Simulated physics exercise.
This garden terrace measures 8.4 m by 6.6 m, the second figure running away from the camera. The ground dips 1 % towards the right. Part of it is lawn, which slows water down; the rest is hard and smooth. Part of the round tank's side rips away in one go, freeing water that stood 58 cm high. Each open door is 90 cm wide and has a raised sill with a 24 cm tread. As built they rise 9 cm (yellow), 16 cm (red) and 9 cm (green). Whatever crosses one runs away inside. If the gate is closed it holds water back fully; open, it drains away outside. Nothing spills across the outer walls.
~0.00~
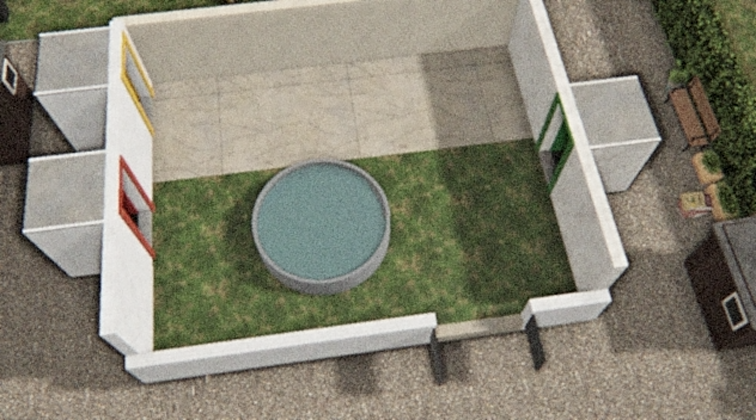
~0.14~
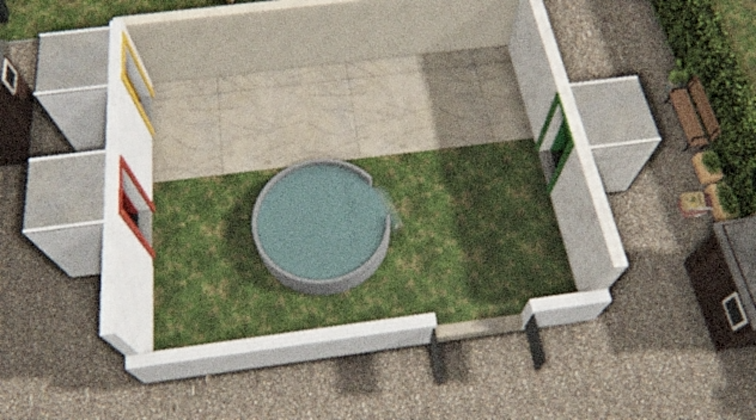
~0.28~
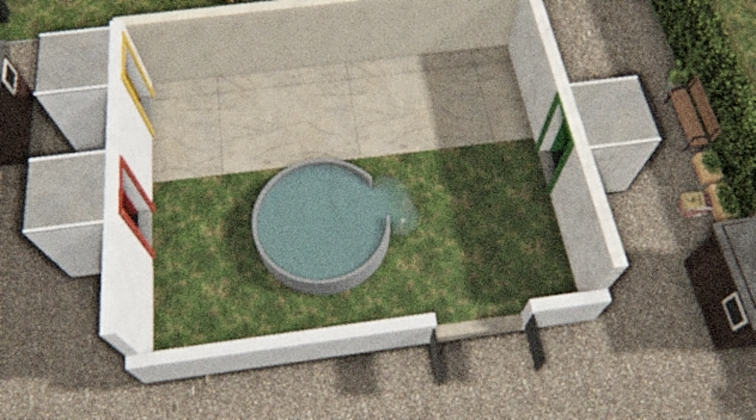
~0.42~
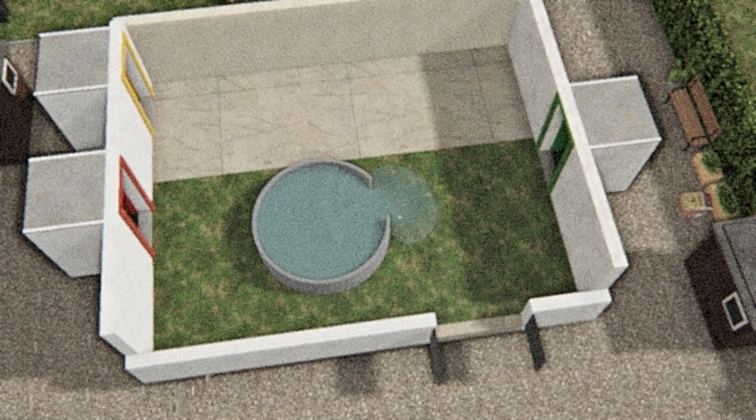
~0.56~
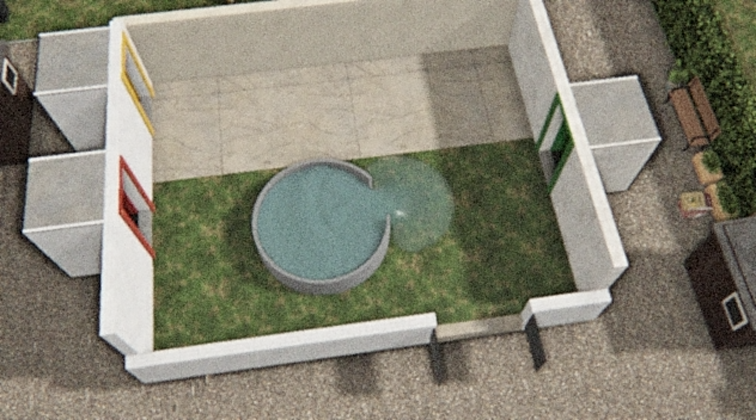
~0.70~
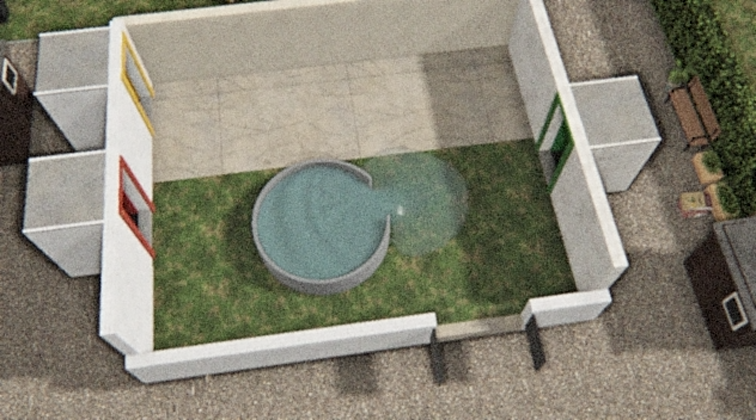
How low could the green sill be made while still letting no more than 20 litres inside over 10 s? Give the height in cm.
At least 12 cm or so.
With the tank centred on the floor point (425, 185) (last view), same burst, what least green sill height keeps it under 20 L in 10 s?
Some 29 cm.
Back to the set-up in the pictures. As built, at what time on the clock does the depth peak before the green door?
Around 2.6 s.
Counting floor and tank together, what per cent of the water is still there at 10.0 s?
About 94 per cent.
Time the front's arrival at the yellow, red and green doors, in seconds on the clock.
Yellow not in the 10 s, red not in the 10 s, green 2.0 s.
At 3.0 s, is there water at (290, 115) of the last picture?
It is still dry.
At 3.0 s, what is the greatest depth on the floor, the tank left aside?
Roughly 22 cm.
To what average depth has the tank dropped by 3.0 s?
Roughly 35 cm on average.
After 1.4 s water covers 15 % of the floor, deepest (34 cm) near (387, 214); it has not reached the green door.
After 3.0 s water covers 40 % of the floor, deepest (22 cm) near (387, 214); 17 cm at the green door, 15 litres in over its 9 cm sill.
After 10.0 s water covers 70 % of the floor, deepest (10 cm) near (387, 214); 10 cm at the green door, 63 litres in over its 9 cm sill.
At the green door as built, the water arrived by 2.0 s and peaked near 18 cm at 2.6 s.
Run again over the same 10 s with other heights there, 29 litres in over 11 cm, 12 litres over 13 cm. The limit of 20 litres is kept from about 12 cm up.
